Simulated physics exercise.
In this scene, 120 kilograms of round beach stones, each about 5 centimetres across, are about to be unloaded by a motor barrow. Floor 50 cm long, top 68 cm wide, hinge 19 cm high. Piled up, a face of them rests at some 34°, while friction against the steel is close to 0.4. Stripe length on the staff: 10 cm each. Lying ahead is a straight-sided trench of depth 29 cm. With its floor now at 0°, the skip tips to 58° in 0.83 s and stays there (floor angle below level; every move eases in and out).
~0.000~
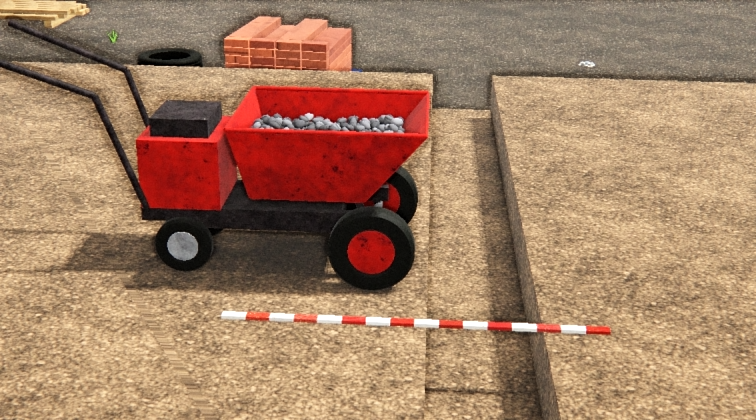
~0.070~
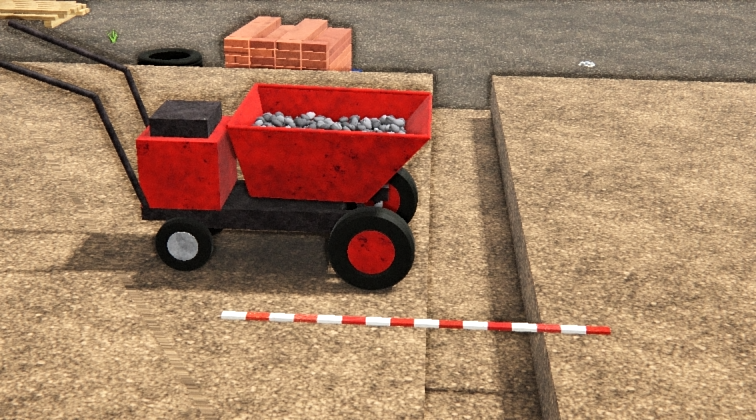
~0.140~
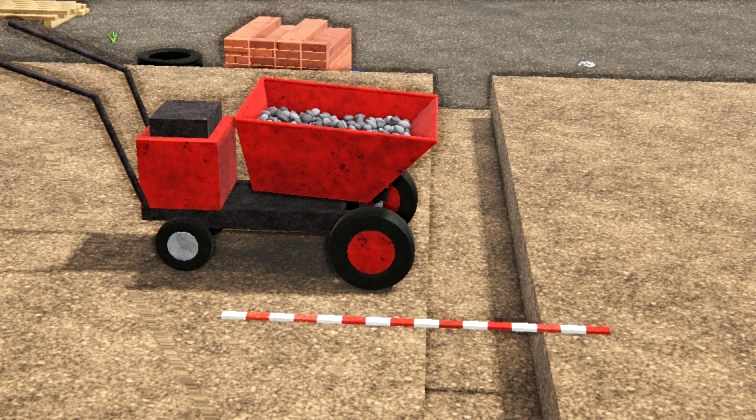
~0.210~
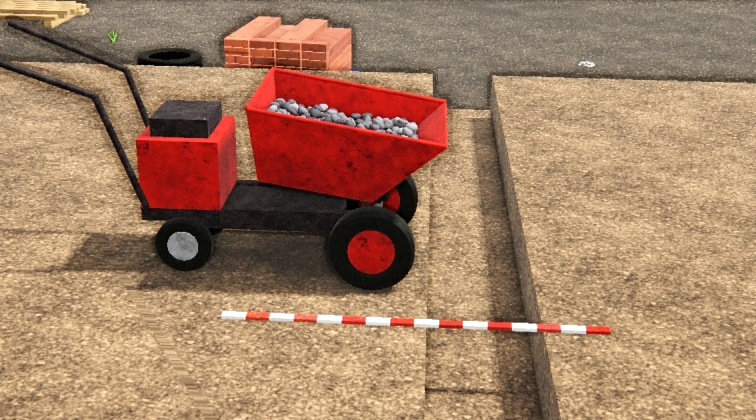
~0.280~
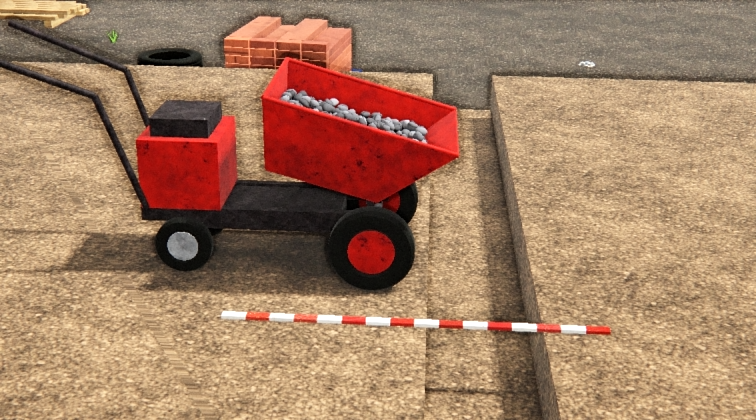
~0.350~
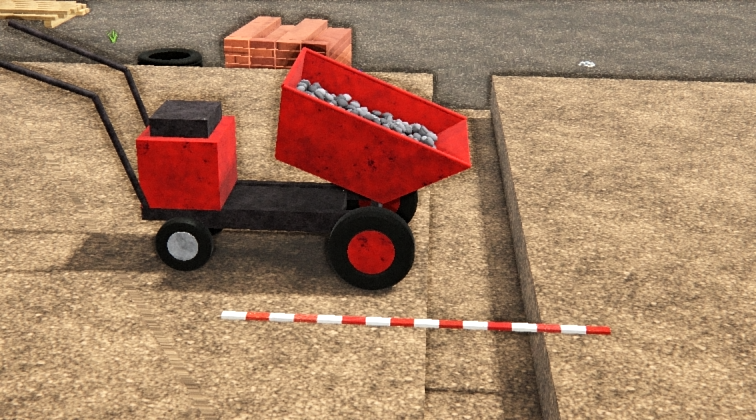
On a sandy building site with stacked bricks behind, a red motor barrow filled with grey stones stands just left of a straight-sided trench, a red-and-white staff lying in front. Its skip starts out level, then tilts gradually forward to the right, the rear rising steadily while the wheels stay still.
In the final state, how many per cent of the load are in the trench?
About 40 per cent are in the trench in the final state.
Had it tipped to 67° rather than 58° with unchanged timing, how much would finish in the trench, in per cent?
With that change, near 45 per cent.
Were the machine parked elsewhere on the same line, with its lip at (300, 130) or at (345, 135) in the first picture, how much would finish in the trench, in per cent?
I'd say some 55 per cent and some 80 per cent.
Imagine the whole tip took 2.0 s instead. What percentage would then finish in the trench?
Roughly 50 per cent would.
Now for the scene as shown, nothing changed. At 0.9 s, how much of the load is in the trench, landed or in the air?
Approx. 5 % of the load.
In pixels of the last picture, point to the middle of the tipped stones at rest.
Roughly at pixel (526, 261).
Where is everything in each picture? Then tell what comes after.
The first picture shows lip at (427, 137), floor tilted 0°, highest stones at (342, 127).
The second picture shows lip at (429, 138), floor tilted 1°, highest stones at (323, 124); the stones move at 0.2 m/s on average.
In the third picture, the skip is at 4°, its lip at (436, 141); the top of the load is at (284, 119); the stones move at 0.5 m/s on average.
The fourth picture shows lip at (446, 147), floor tilted 9°, highest stones at (290, 111); the stones move at 0.6 m/s on average.
The fifth picture shows lip at (458, 156), floor tilted 15°, highest stones at (293, 101); the stones move at 0.7 m/s on average.
The sixth picture shows lip at (470, 167), floor tilted 22°, highest stones at (308, 93); the stones move at 0.8 m/s on average.
After 0.6 s the floor is at 49°; 100 % in the skip; the foremost stones are at (472, 183).
After 0.9 s the floor is at 58°; 93 % in the skip, 6 % in the trench, 1 % past the trench; the foremost stones are at (538, 227).
After 1.3 s the floor is at 58°; 59 % in the skip, 11 % in the trench, 30 % past the trench; the foremost stones are at (640, 280).
After 3.2 s the floor is at 58°; 22 % in the skip, 40 % in the trench, 38 % past the trench; the foremost stones are past the picture's edge.
